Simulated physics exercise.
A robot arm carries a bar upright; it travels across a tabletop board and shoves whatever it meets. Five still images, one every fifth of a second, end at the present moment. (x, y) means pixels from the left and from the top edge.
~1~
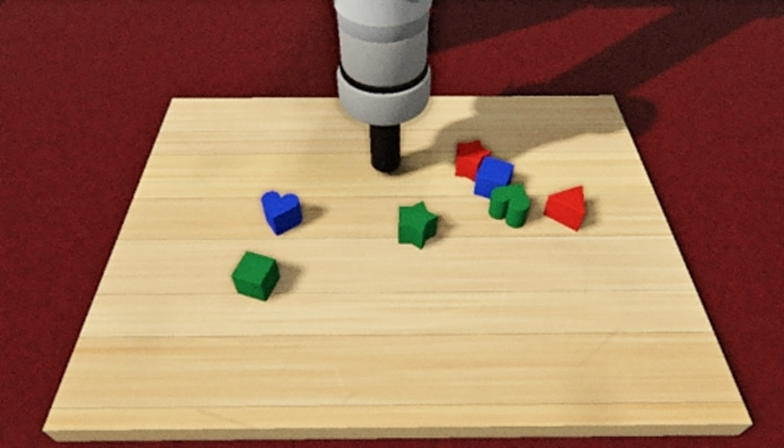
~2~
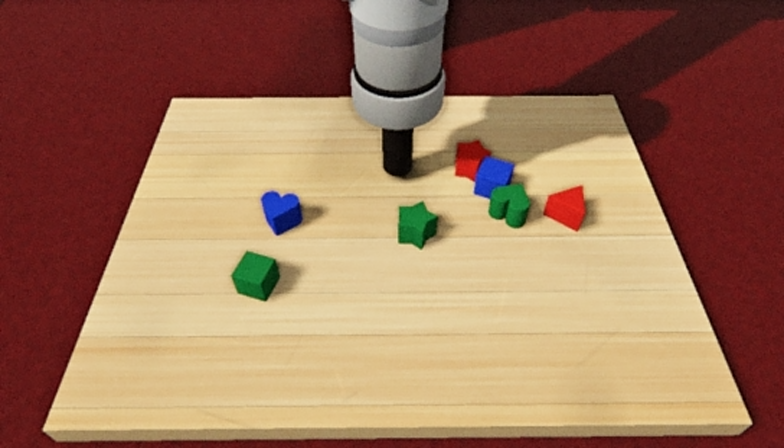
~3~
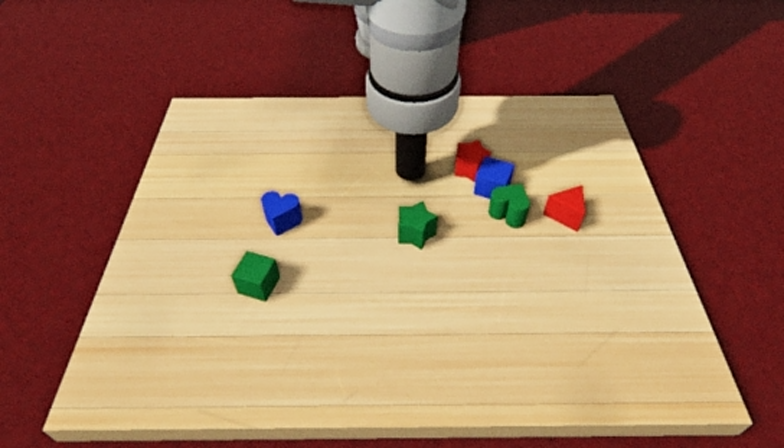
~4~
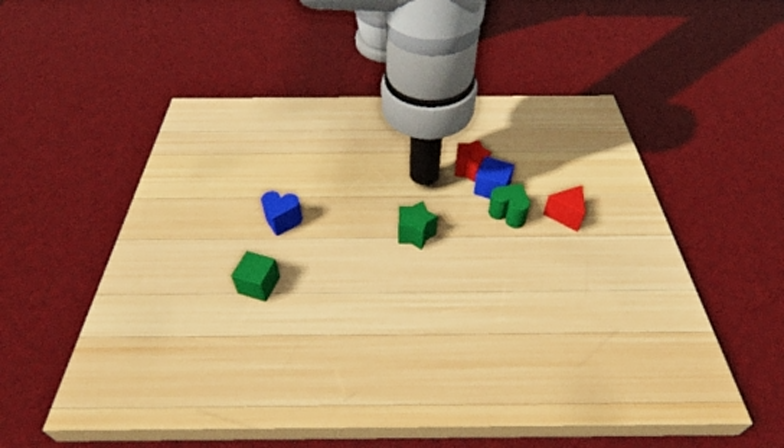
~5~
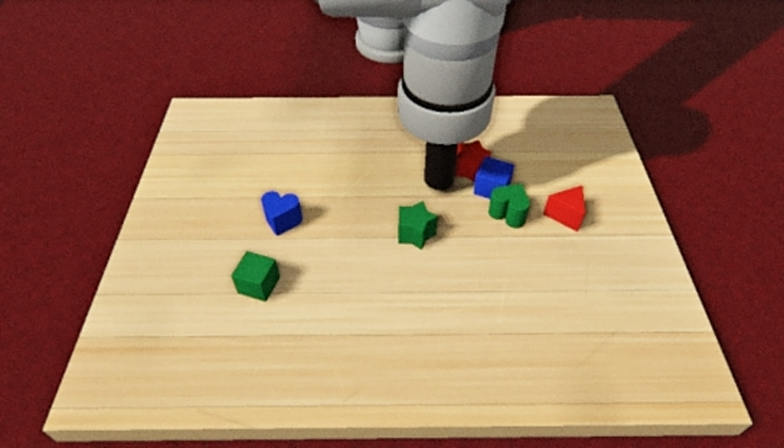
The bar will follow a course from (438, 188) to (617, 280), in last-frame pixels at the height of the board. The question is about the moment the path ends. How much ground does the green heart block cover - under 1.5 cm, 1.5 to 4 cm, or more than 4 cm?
It goes beyond 4 cm.
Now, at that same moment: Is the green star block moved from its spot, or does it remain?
It is untouched.
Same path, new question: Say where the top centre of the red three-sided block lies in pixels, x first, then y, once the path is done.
Top centre: (591, 189).
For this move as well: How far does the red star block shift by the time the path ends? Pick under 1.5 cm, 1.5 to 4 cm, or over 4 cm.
Of the three bands, it's under 1.5 cm.
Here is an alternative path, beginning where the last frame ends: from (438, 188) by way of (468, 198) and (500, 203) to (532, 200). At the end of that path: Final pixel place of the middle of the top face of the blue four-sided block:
Its top middle: (528, 159).
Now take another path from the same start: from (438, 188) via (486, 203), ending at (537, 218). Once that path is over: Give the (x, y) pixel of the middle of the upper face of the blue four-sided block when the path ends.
It should be at (519, 168) by then.
On the path given first. One third of the way, bar at (496, 209); blue four-sided block at (501, 169); green heart block at (535, 201), turned 20° anticlockwise.
Two thirds of the way, bar at (556, 240); blue four-sided block at (501, 169); green heart block at (580, 212), turned 110° anticlockwise; red three-sided block at (591, 190).
At the end, bar at (621, 273); green star block still; red star block still; blue four-sided block at (501, 169); green heart block at (586, 214), turned 130° anticlockwise; red three-sided block at (591, 189).
